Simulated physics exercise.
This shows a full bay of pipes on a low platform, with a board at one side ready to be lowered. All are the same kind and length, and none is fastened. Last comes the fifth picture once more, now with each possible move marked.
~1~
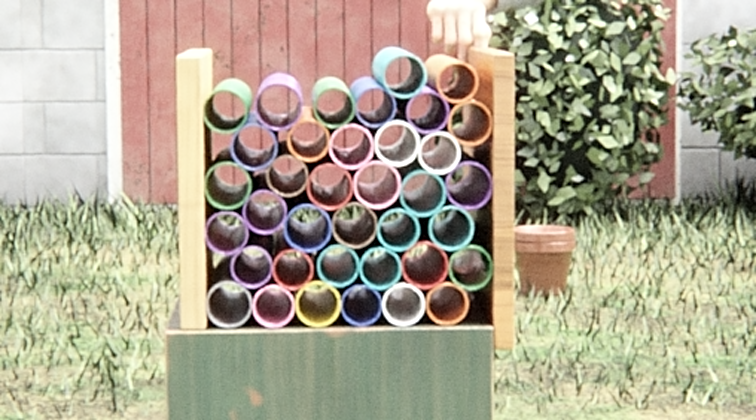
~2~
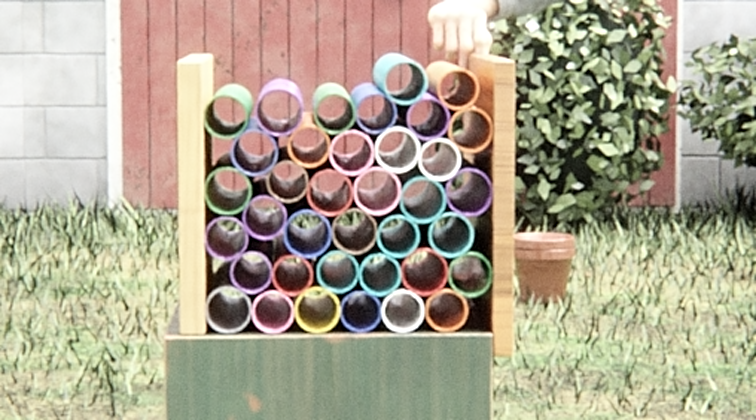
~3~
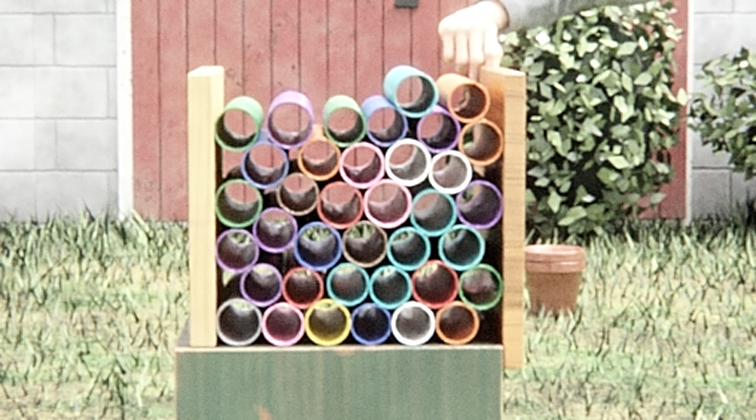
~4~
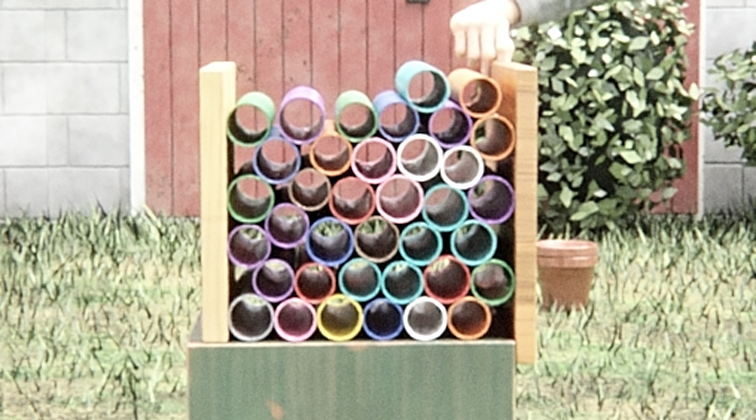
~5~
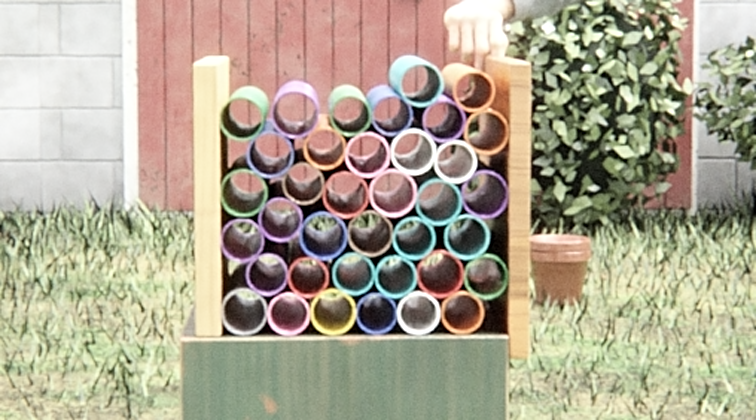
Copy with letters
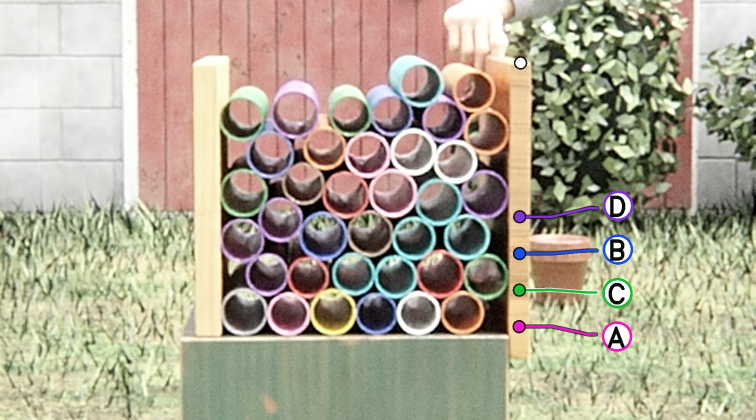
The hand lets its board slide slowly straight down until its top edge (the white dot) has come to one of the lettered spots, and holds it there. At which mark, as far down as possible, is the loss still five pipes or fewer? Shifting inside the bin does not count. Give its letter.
It can be let down to D.
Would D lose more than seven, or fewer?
At D, fewer than seven.
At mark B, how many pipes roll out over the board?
With B, six.
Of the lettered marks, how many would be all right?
One of the four.
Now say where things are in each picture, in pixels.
A grey pipe (229, 304); an orange pipe (447, 304); a turquoise pipe (339, 266), in the first frame.
A turquoise pipe (338, 272); a blue pipe (308, 234), in the second frame.
A red pipe (340, 206); an orange pipe (481, 142), in the third frame.
A blue pipe (277, 161); a green pipe (248, 125), in the fourth frame.
Side board (503, 196); a grey pipe (244, 312); an orange pipe (462, 313), in the fifth frame.
On the marked copy, A at (519, 327); B at (519, 253); C at (519, 290); D at (520, 217); the white dot at (520, 63).
Taking D. A third of the way, top of the board (509, 134).
Two thirds of the way, top of the board (509, 214).
When it is over, top of the board (509, 216), two out over the board.
As for the rest, A more than five out over the board; B six out over the board; C six out over the board.
